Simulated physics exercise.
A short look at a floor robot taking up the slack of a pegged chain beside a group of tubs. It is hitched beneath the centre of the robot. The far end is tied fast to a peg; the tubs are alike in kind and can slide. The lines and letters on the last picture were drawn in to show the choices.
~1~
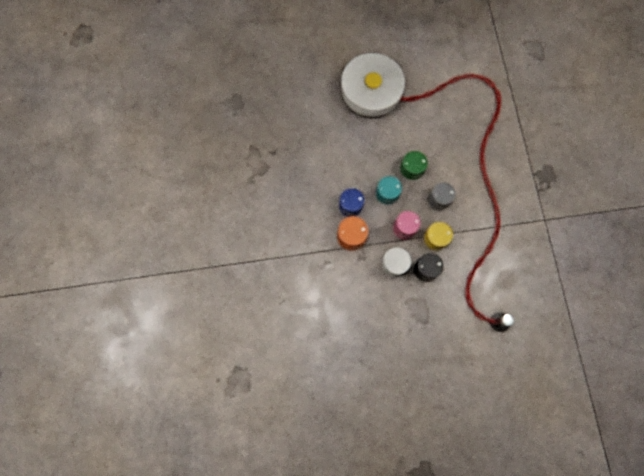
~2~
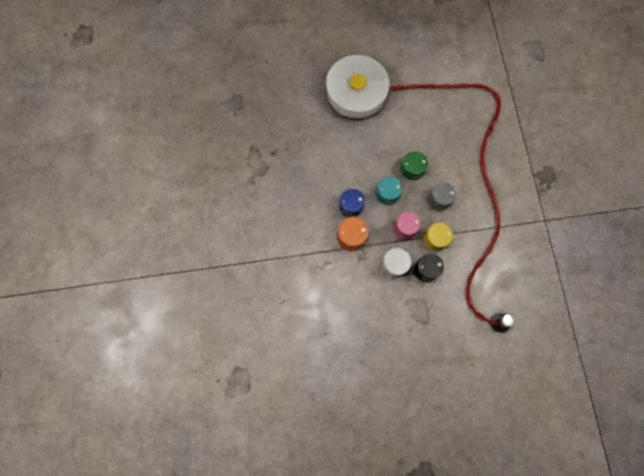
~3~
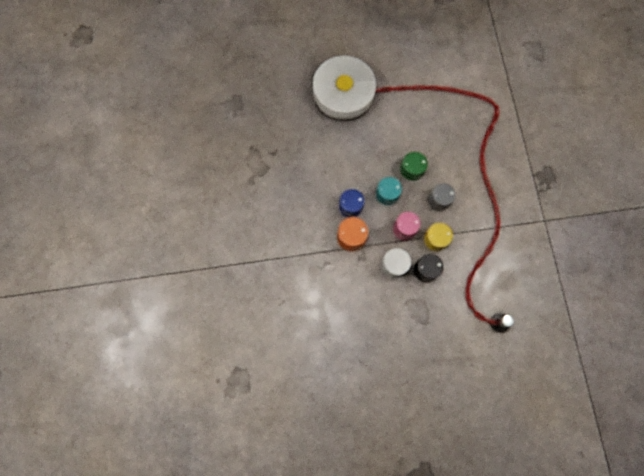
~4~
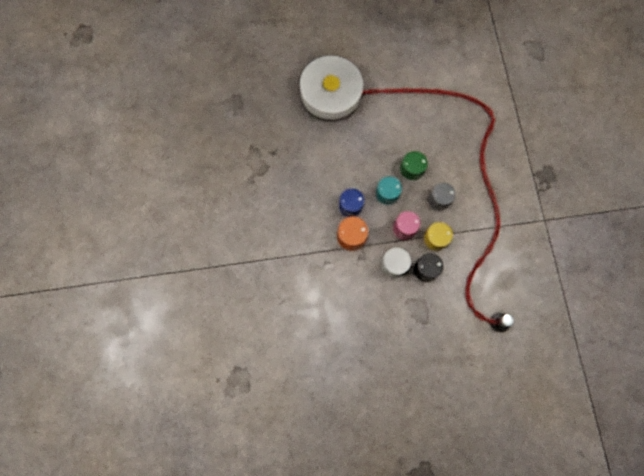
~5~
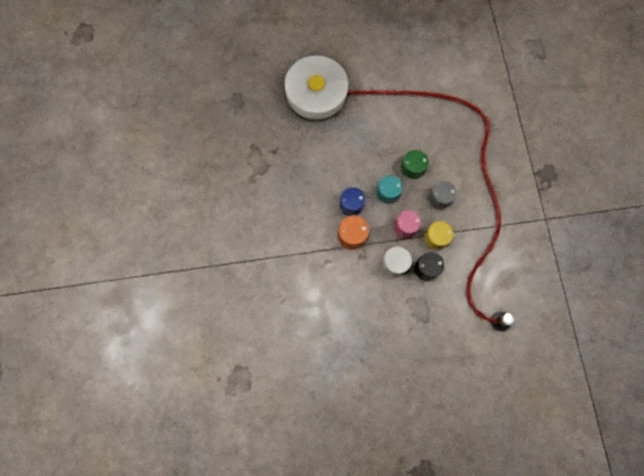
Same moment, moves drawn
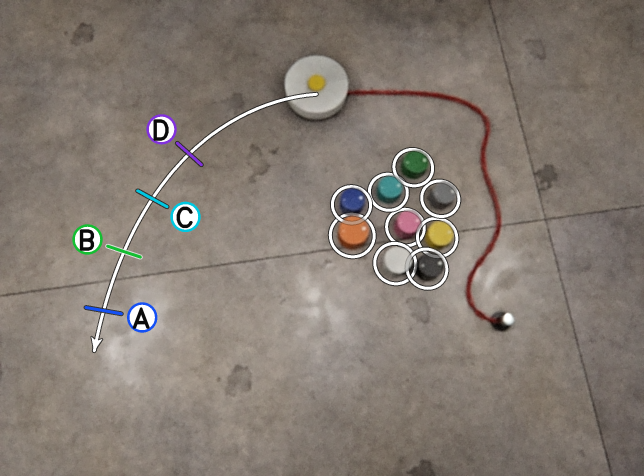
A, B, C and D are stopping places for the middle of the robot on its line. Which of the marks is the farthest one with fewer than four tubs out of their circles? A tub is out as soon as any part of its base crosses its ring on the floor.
As far as tick C.
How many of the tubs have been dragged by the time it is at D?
By then, none.
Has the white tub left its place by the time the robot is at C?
No.
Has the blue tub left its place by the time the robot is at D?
No.
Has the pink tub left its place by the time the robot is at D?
By then, no.
On the marked copy, A at (104, 311); B at (124, 252); C at (152, 199); D at (189, 154); the route from (316, 94) via (168, 177) to (94, 351).
With C. Early on, robot (249, 106).
Further on, robot (189, 148).
At the end, robot (149, 195); turquoise tub (383, 194); grey tub (427, 204); green tub (407, 191); three over the rings.
As for the rest, A has nine over the rings; B has six over the rings; D is within the limit but short.
